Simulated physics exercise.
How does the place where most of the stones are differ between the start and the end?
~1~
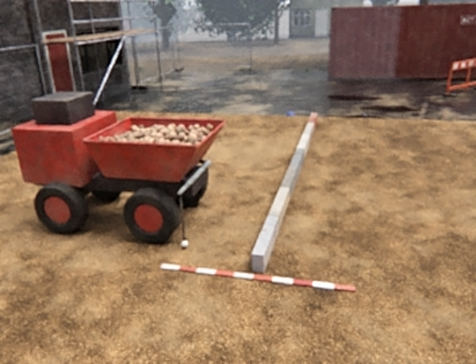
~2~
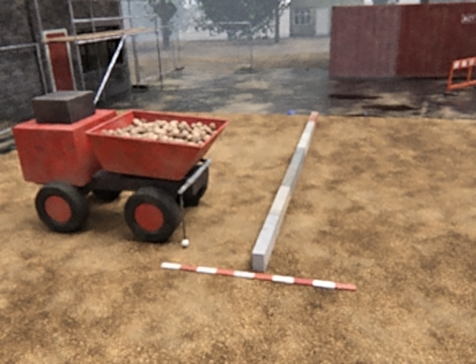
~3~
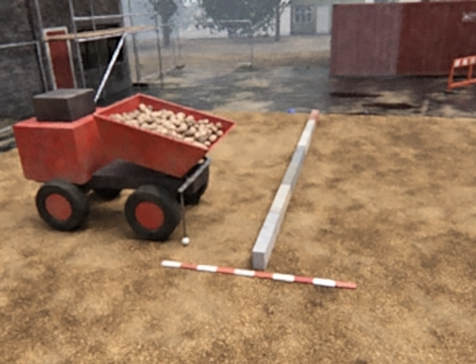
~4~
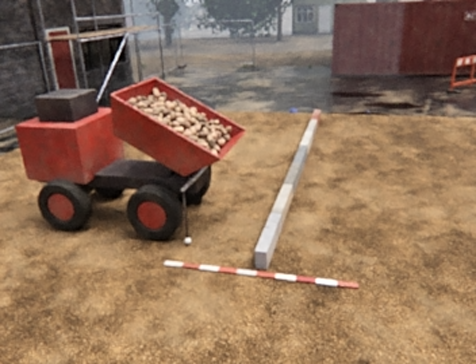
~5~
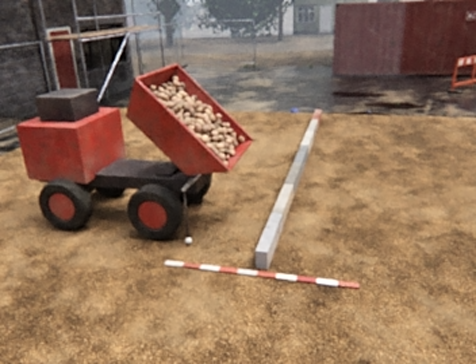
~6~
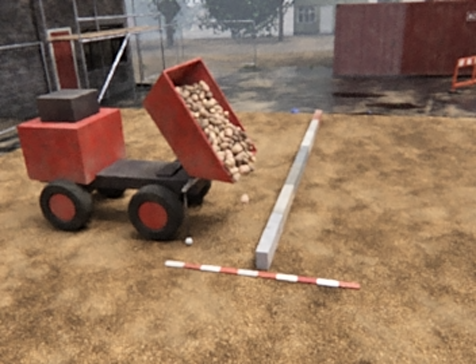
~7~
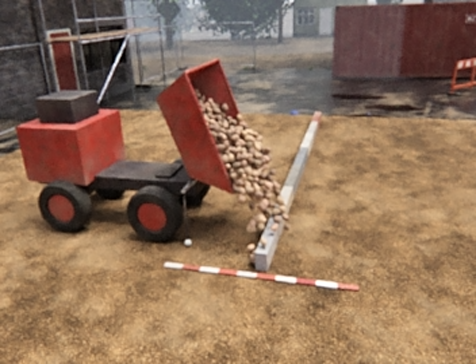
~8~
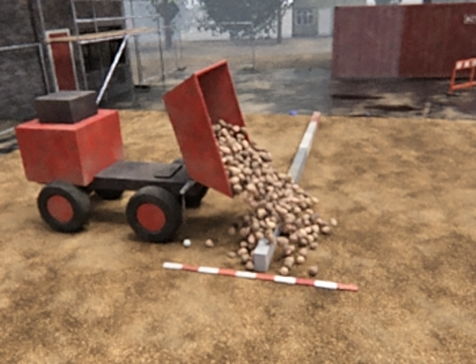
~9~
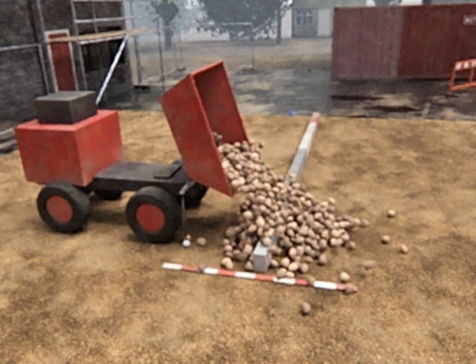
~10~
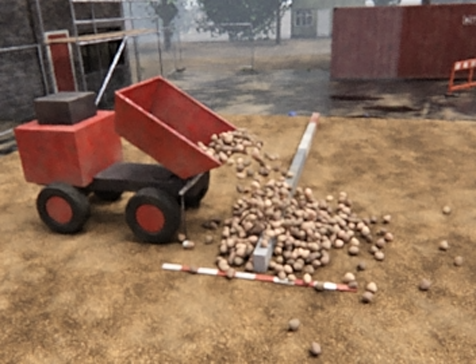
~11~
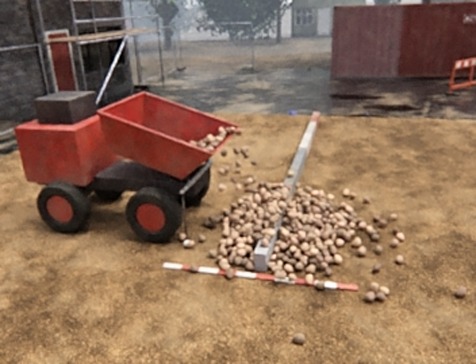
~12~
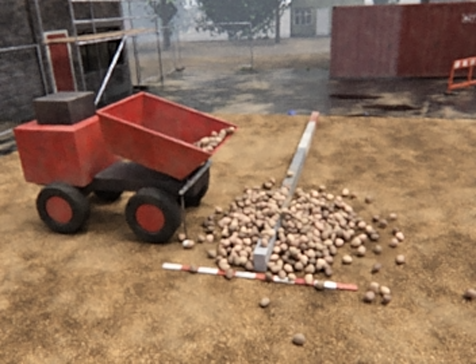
At the start the stones were all heaped in the dumper's red skip. By the end most of them lay in a pile on the ground to the right, on both sides of the near end of the kerb.
A red dumper tipped up its skip and poured a load of round stones onto the sandy ground, where they spread around and over a long grey kerb. The skip then came partway back down, with a few stones still inside.
